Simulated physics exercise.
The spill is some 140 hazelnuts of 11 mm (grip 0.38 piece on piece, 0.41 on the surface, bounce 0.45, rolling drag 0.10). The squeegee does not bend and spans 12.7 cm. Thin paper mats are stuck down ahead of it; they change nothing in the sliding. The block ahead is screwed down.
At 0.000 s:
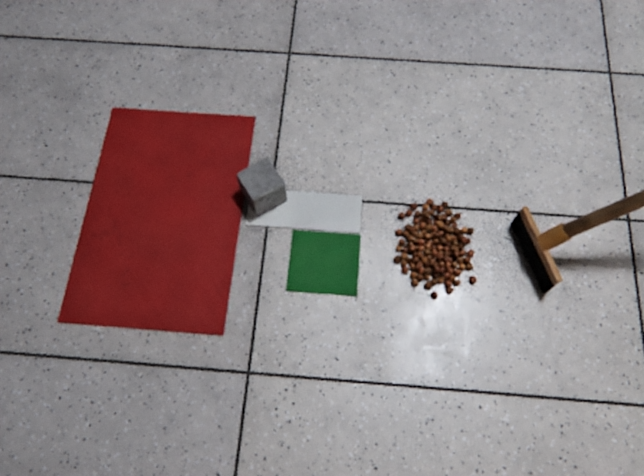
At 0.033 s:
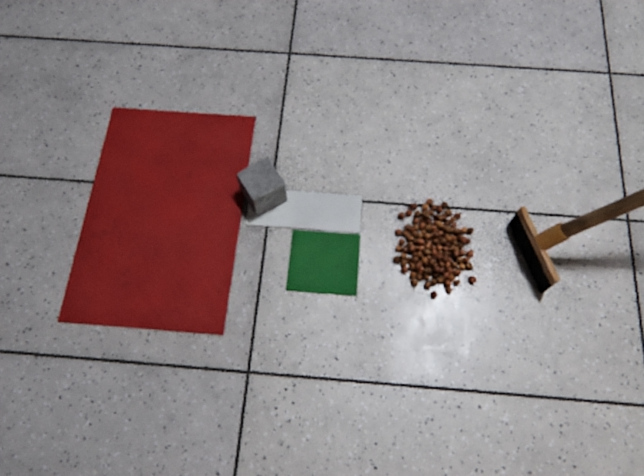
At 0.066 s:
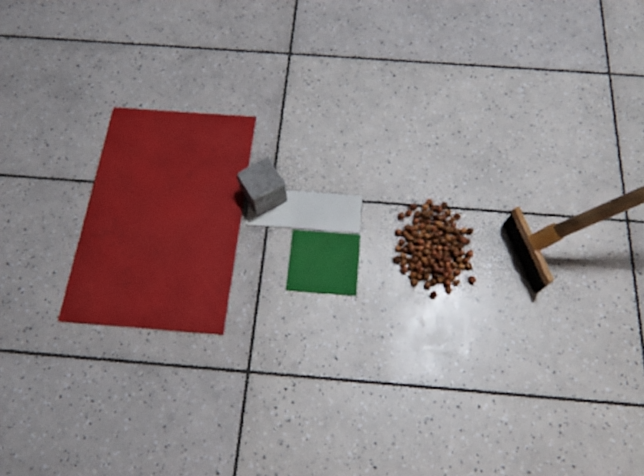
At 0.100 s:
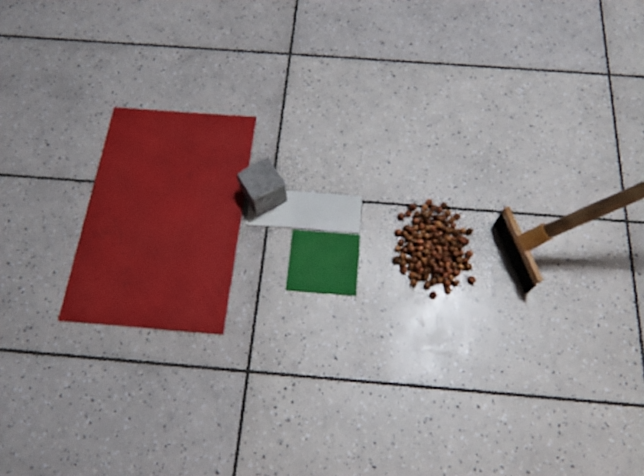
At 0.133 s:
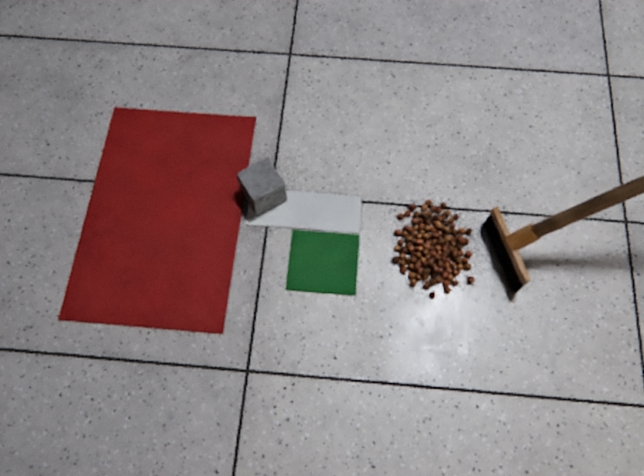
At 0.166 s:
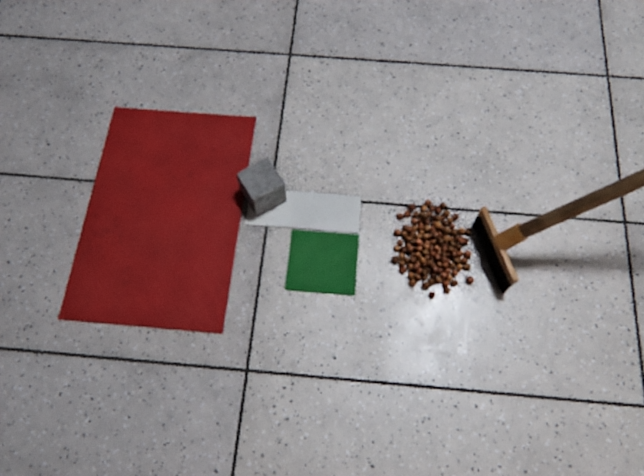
A large red mat lies at the left of a grey tiled floor with dark joints, seen from above at a slant. Beside it are a grey block on the end of a white mat, a small green mat below that, a heap of brown nuts, and a wooden-handled squeegee at right. The squeegee slides left, gradually then faster, up close to the motionless heap, while the camera stays still.
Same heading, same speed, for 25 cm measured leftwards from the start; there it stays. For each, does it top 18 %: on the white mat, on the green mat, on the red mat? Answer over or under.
White mat: Under, green mat: Over, red mat: Under.
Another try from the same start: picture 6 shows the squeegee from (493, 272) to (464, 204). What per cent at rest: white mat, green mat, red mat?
White mat 15, green mat 30, red mat 5.
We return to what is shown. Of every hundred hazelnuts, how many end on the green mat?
Some 30 per cent.
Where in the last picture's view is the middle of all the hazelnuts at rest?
At about (345, 261).
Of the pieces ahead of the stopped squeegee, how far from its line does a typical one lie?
Roughly 6 cm.
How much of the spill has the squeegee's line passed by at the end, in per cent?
Some 20 per cent.
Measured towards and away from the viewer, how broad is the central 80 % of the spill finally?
Roughly 22 cm.
After 0.38 s, squeegee 17 cm from its start, spill 18 cm wide; off the mats 100 %.
Then, at 0.59 s, squeegee 25 cm from its start, spill 23 cm wide; green mat 30 %, white mat 10 %, off the mats 60 %.
Then, at 0.78 s, squeegee 25 cm from its start, spill 25 cm wide; green mat 35 %, white mat 10 %, off the mats 55 %.
In the end, at 1.3 s, green mat 30 %, white mat 10 %, red mat 0 %, off the mats 60 %.
